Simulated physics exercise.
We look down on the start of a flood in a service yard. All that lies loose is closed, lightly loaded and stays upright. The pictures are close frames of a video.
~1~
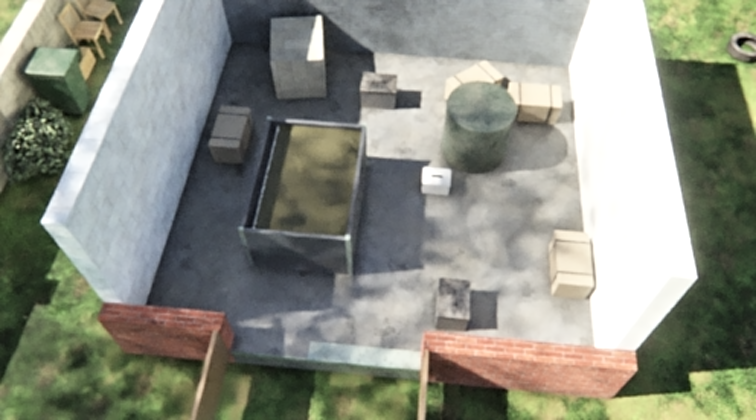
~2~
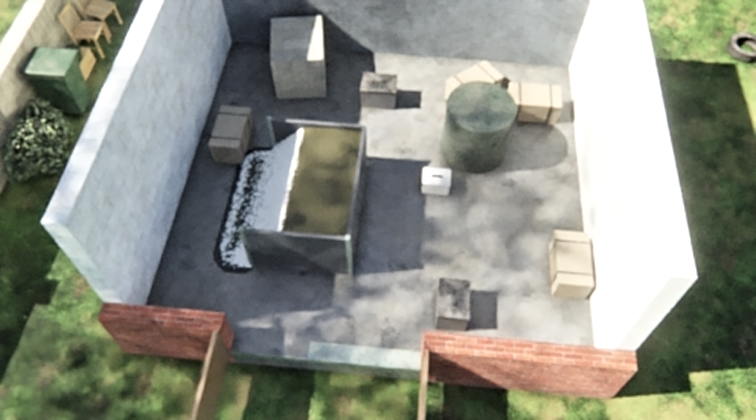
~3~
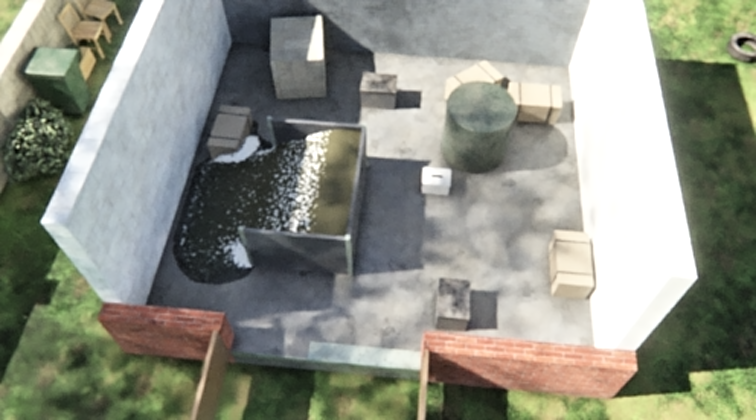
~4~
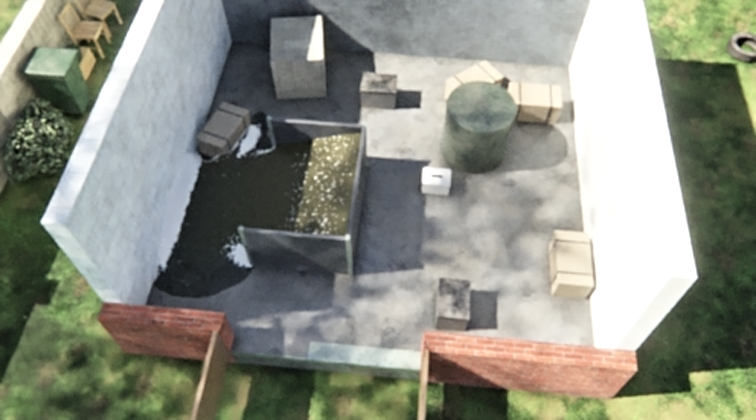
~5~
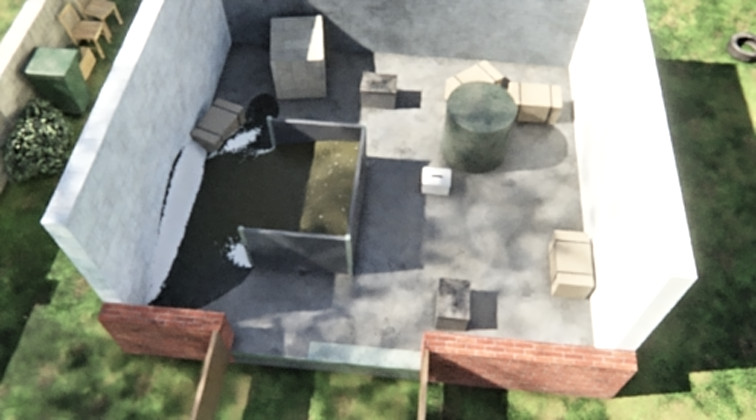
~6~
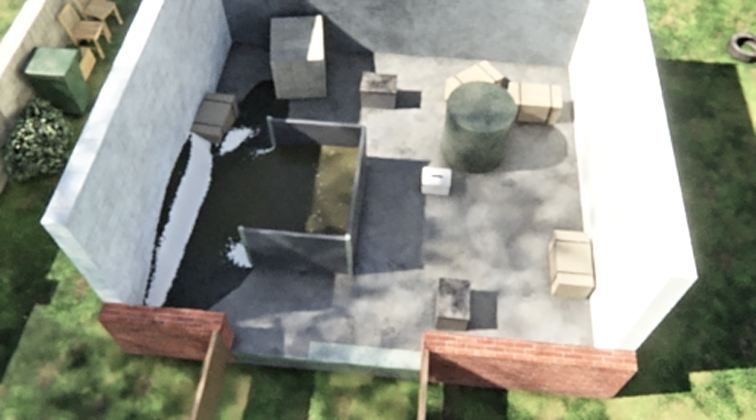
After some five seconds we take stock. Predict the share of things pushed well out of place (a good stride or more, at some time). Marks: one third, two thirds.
That comes to not even a third.
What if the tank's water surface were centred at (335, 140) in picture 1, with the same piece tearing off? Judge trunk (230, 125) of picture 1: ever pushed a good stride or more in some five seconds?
For that one: Yes.
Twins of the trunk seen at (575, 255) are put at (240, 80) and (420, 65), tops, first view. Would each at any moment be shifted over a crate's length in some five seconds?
In turn: Pushed that far, never so far.
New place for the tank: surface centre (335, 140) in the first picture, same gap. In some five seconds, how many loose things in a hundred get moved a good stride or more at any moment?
Roughly 10 per cent.
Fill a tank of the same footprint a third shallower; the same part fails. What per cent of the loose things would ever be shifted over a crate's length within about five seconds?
Roughly 10 per cent.
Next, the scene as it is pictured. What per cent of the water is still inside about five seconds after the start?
About 92 per cent.
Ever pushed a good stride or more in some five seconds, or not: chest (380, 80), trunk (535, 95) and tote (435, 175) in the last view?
In that order: Under that, under that, never so far.
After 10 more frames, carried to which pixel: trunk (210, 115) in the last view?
Close to (257, 36).
A moment on, 1 of 7 are well off their spots; 0 afloat.
Next, 1 of 7 are well off their spots; 1 afloat.
Later, 2 of 7 are well off their spots; 1 afloat.
In the end, 2 of 7 are well off their spots, and 2 have been at some point; 1 afloat.
